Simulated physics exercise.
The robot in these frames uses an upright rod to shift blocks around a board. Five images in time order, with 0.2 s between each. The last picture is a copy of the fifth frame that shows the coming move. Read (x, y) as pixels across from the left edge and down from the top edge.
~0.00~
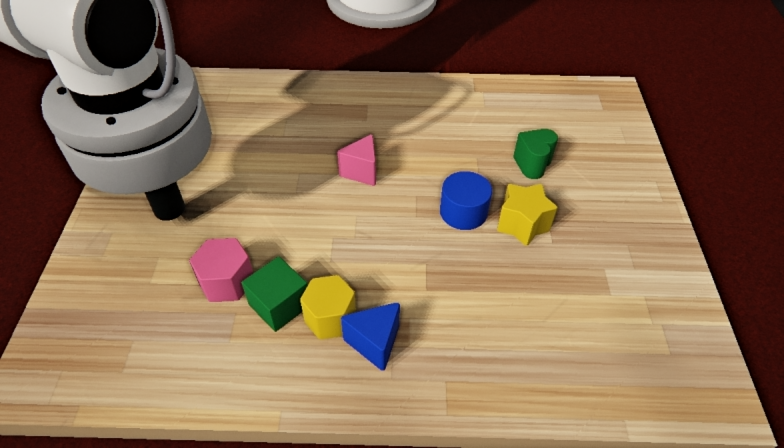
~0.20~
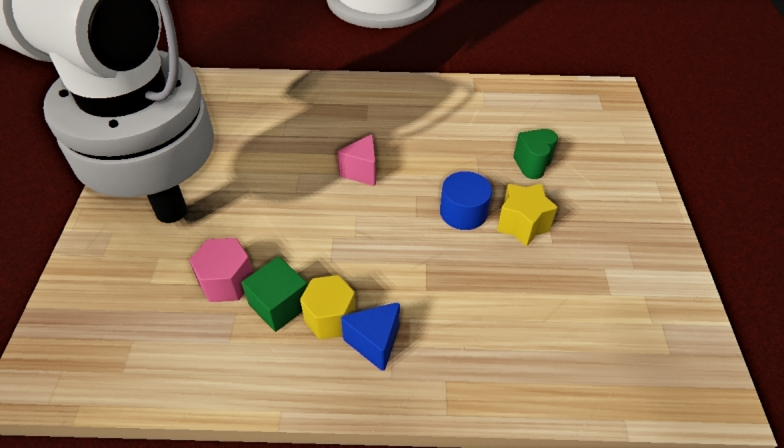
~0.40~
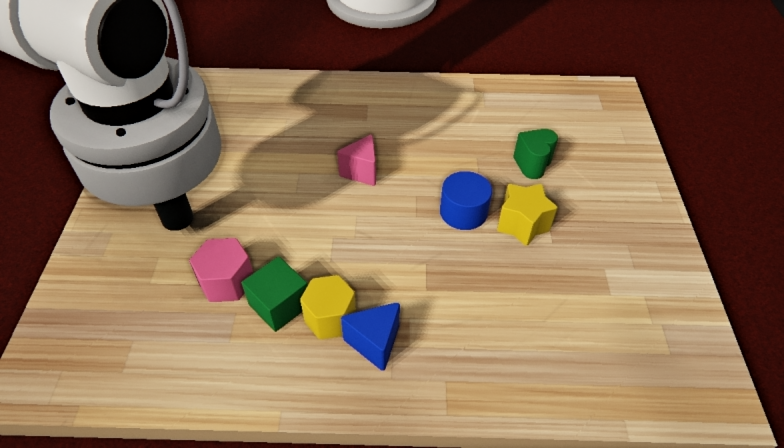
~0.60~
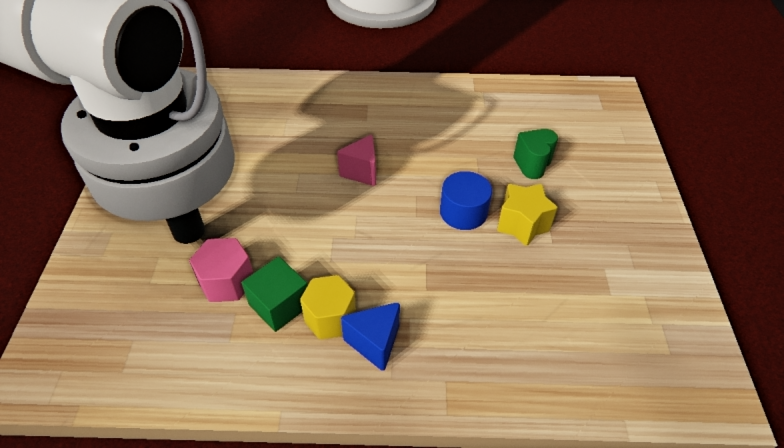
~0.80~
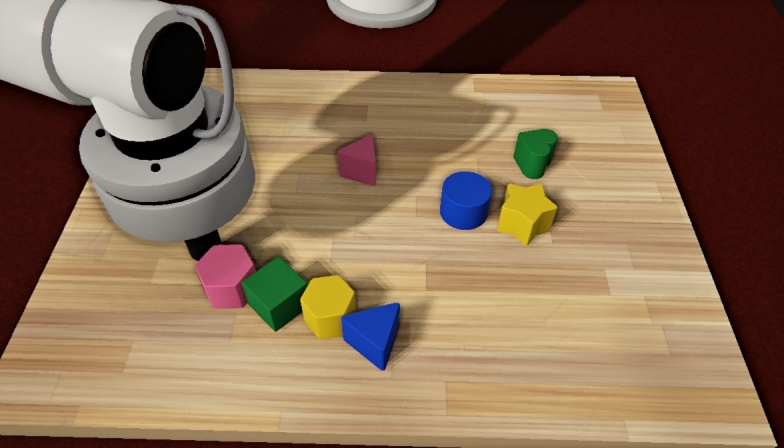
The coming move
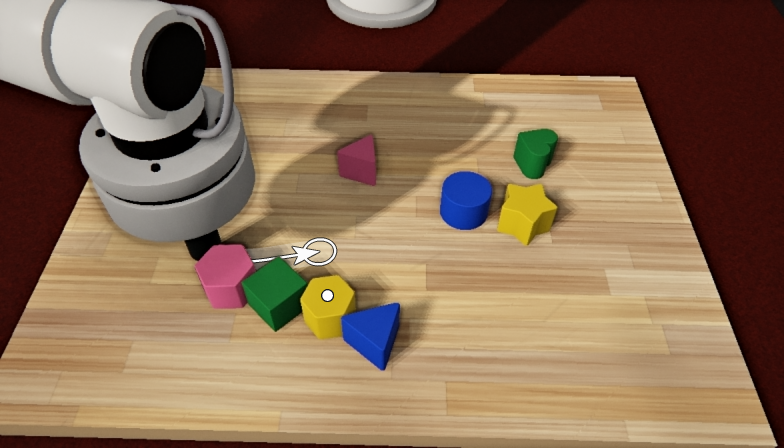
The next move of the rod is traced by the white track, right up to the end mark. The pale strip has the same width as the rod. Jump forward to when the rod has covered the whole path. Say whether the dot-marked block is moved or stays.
It is left in place.
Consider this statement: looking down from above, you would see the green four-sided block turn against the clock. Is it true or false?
That statement is accurate.
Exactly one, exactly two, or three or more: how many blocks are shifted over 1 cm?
Count: Two.
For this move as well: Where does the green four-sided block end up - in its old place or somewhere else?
Gets moved.
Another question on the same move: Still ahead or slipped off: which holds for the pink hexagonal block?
I think the rod loses the pink hexagonal block somewhere along the way.
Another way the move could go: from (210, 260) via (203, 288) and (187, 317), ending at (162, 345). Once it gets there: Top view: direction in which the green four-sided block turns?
Looking down, it rotates anti-clockwise.
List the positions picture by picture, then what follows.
Rod's lower end at (170, 210); pink hexagonal block at (219, 258); green four-sided block at (274, 282); yellow hexagonal block at (328, 296), in the first picture.
Rod at (172, 212); blocks still, in the second picture.
Rod at (178, 220); blocks still, in the third picture.
Rod at (189, 232); blocks still, in the fourth picture.
Rod at (206, 250); pink hexagonal block at (224, 265); green four-sided block at (274, 282); yellow hexagonal block at (328, 296), in the fifth picture.
Drawn move, from (210, 260) via (246, 262) and (283, 257), ending at (319, 252); the dot is on the yellow hexagonal block.
What follows on the original path. One third of the way, rod at (244, 251); pink hexagonal block at (237, 273), turned 45° clockwise; green four-sided block at (280, 294), turned 30° anticlockwise.
Two thirds of the way, rod at (282, 247); pink hexagonal block at (238, 274), turned 50° clockwise; green four-sided block at (280, 295), turned 30° anticlockwise.
At the end, rod at (318, 241); pink hexagonal block at (238, 274), turned 50° clockwise; green four-sided block at (280, 295), turned 30° anticlockwise; yellow hexagonal block still.
